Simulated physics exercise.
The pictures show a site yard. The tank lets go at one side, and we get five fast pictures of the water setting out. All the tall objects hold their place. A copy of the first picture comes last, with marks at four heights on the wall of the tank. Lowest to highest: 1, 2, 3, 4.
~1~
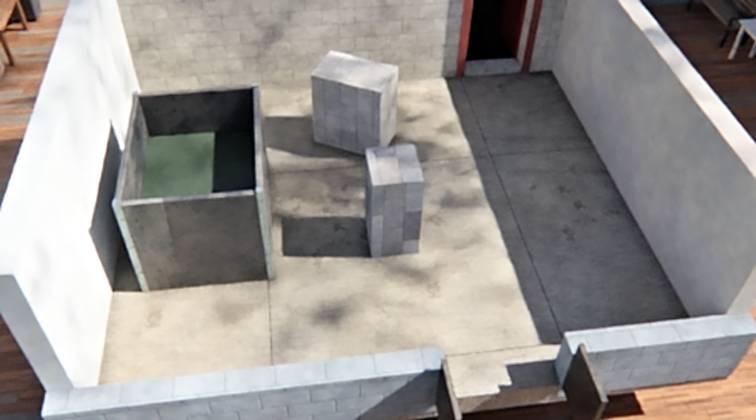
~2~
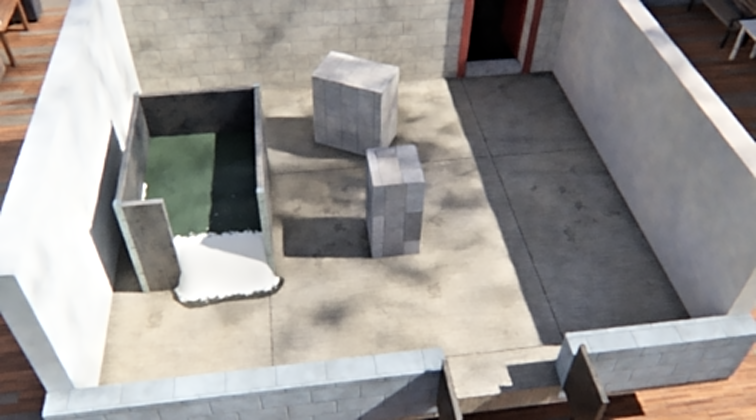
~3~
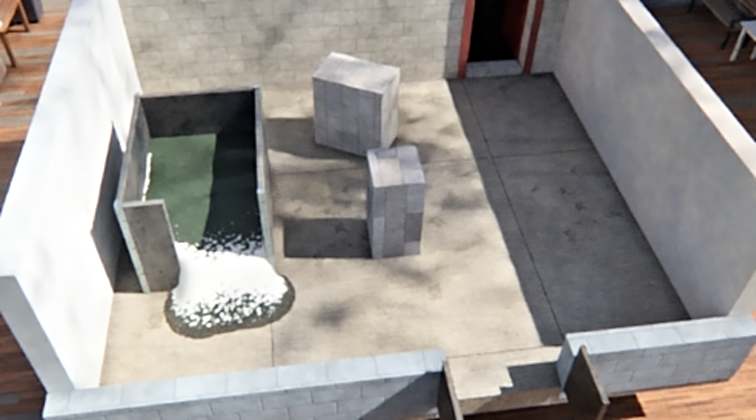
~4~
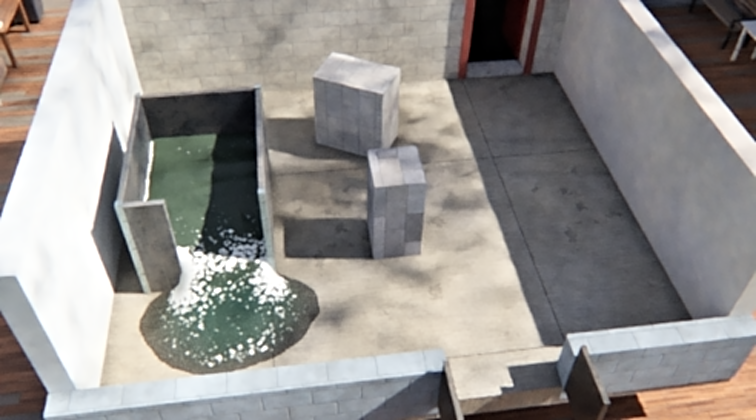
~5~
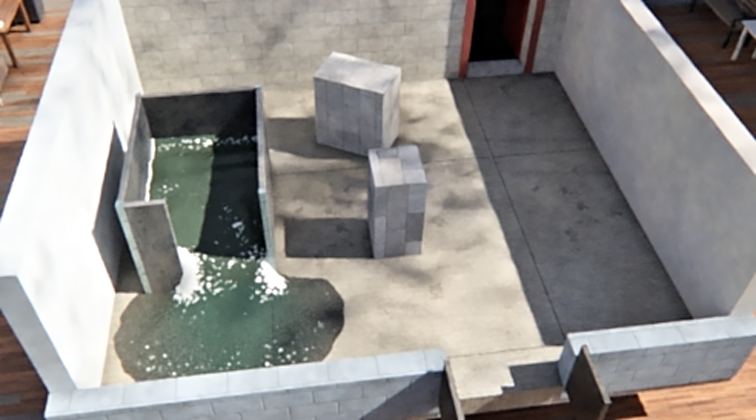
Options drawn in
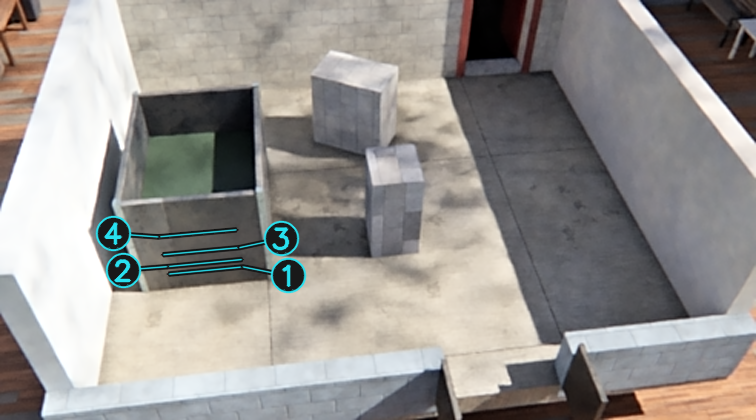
In a walled concrete yard with two grey block stacks, a red-framed doorway and a gap in the low front wall, green water sits still in a tank at left. Part of the tank's front opens and white, foaming water pours out, then spreads across the floor in a widening dark green pool.
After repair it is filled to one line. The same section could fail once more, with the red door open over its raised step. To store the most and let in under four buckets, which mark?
The answer is line 4.
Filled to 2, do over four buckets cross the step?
No, not at all.
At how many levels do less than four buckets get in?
All four.
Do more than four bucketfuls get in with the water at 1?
No, that is safe.
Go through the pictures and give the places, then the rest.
Water in the tank at rest, its middle at (202, 181); foot of the red doorway at (492, 74); open gate at (504, 337), in the first picture.
Front seen at (275, 285), 1 % of the ground wet, in the second picture.
Front seen at (190, 330), 3 % of the ground wet, in the third picture.
Front seen at (156, 329), 6 % of the ground wet, in the fourth picture.
Front seen at (325, 320), 10 % of the ground wet, in the fifth picture.
On the marked copy, 1 at (206, 270); 2 at (204, 263); 3 at (201, 251); 4 at (197, 233); from the bottom up 1, 2, 3, 4.
Choosing 1, nothing gets over.
Choosing 2, nothing gets over.
Choosing 3, nothing gets over.
Choosing 4, a splash gets over, under a bucket.
